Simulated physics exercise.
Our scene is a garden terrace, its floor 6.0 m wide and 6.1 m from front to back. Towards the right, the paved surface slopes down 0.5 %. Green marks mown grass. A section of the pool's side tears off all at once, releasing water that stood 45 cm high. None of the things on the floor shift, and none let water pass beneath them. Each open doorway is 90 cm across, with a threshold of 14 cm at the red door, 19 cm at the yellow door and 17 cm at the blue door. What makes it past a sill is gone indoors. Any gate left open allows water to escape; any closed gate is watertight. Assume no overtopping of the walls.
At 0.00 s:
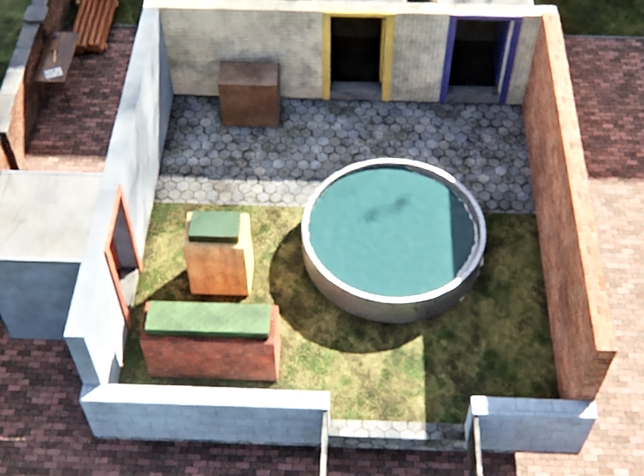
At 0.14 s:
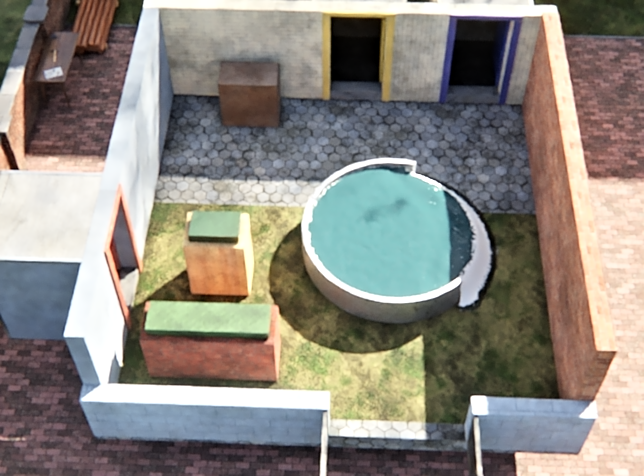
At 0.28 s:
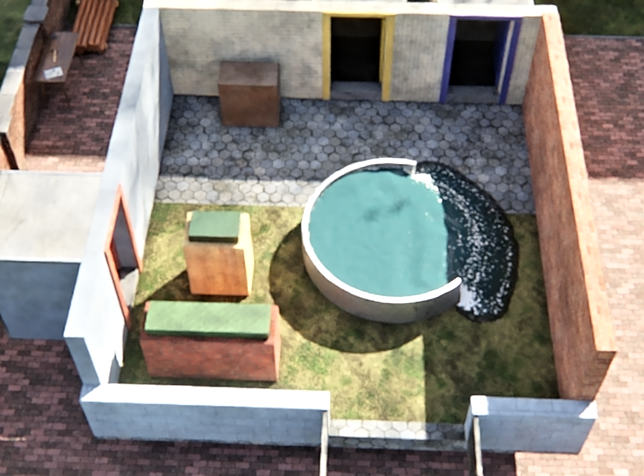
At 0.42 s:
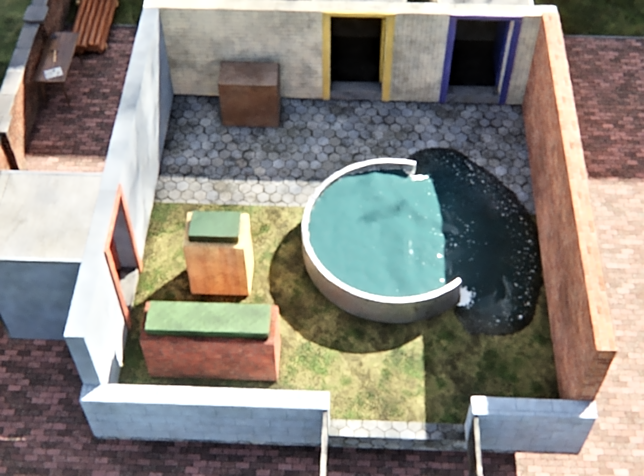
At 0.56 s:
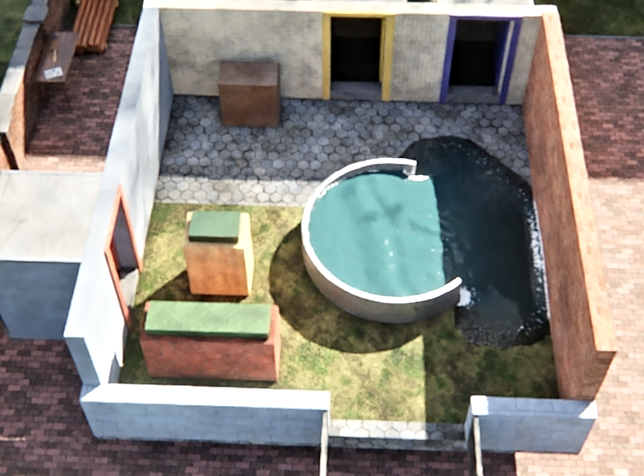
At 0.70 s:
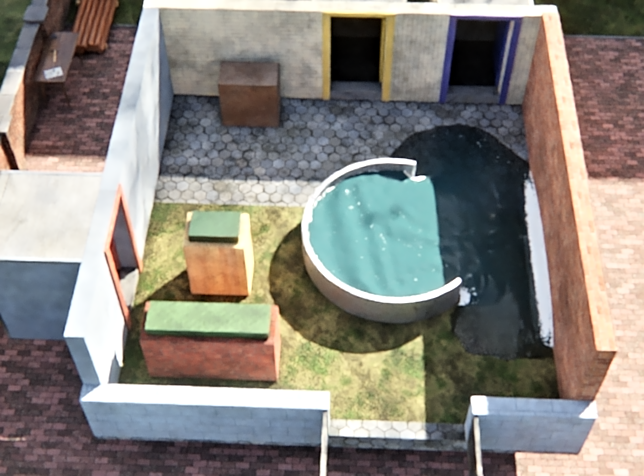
A round pool of teal water stands in a walled garden terrace of grey paving and grass, seen from a fixed, high viewpoint. Yellow-framed and blue-framed doorways open in the back wall, with a brown box nearby and two green-topped blocks at left. The pool's right side breaks away, and dark water pours out, spreading over paving and grass to the right-hand brick wall.
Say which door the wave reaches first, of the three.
Blue.
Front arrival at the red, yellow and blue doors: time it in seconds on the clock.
Arrival: Red 6.5 s, yellow 2.2 s, blue 1.1 s.
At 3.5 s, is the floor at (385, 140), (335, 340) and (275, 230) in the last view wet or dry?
In turn: Flooded, still dry, dry.
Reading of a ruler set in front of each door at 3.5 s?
Readings (cm): Red = 0; yellow = 8; blue = 25.
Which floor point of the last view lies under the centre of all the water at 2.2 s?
The water's centre is around (458, 233).
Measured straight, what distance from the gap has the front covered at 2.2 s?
That comes to near 3.4 m out.
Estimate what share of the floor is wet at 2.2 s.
Roughly 30 % of the floor is wet.
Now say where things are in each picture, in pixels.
In the first picture, still water, 45 cm deep, in the pool at (393, 230).
In the second picture, water pours out at (473, 228) and has run 1.4 m, to (462, 307); deepest outside 20 cm, 45 cm at the pool's back.
In the third picture, water pours out at (473, 229) and has run 1.5 m, to (420, 167); deepest outside 22 cm, 45 cm at the pool's back.
In the fourth picture, the front is at (438, 151), 1.8 m from the gap at (473, 230); 3.2 m2 of floor is under water; 45 cm left at the back of the pool.
In the fifth picture, water pours out at (473, 230) and has run 2.0 m, to (427, 143); deepest outside 21 cm, 45 cm at the pool's back.
In the sixth picture, water pours out at (473, 230) and has run 2.2 m, to (550, 349); deepest outside 32 cm, 44 cm at the pool's back.
After 1.4 s water covers 25 % of the floor and is deepest (31 cm) near (538, 253); red door not reached, yellow door not reached, blue door reached at 1.1 s.
After 2.2 s water covers 30 % of the floor and is deepest (34 cm) near (522, 125); red door not reached, yellow door not reached, blue door reached at 1.1 s.
After 3.5 s water covers 50 % of the floor and is deepest (25 cm) near (521, 118); red door not reached, yellow door reached at 2.2 s, blue door reached at 1.1 s.
After 6.0 s water covers 85 % of the floor and is deepest (15 cm) near (288, 111); red door not reached, yellow door reached at 2.2 s, blue door reached at 1.1 s.
After 10.0 s water covers 95 % of the floor and is deepest (8 cm) near (127, 411); red door reached at 6.7 s, yellow door reached at 2.2 s, blue door reached at 1.1 s.
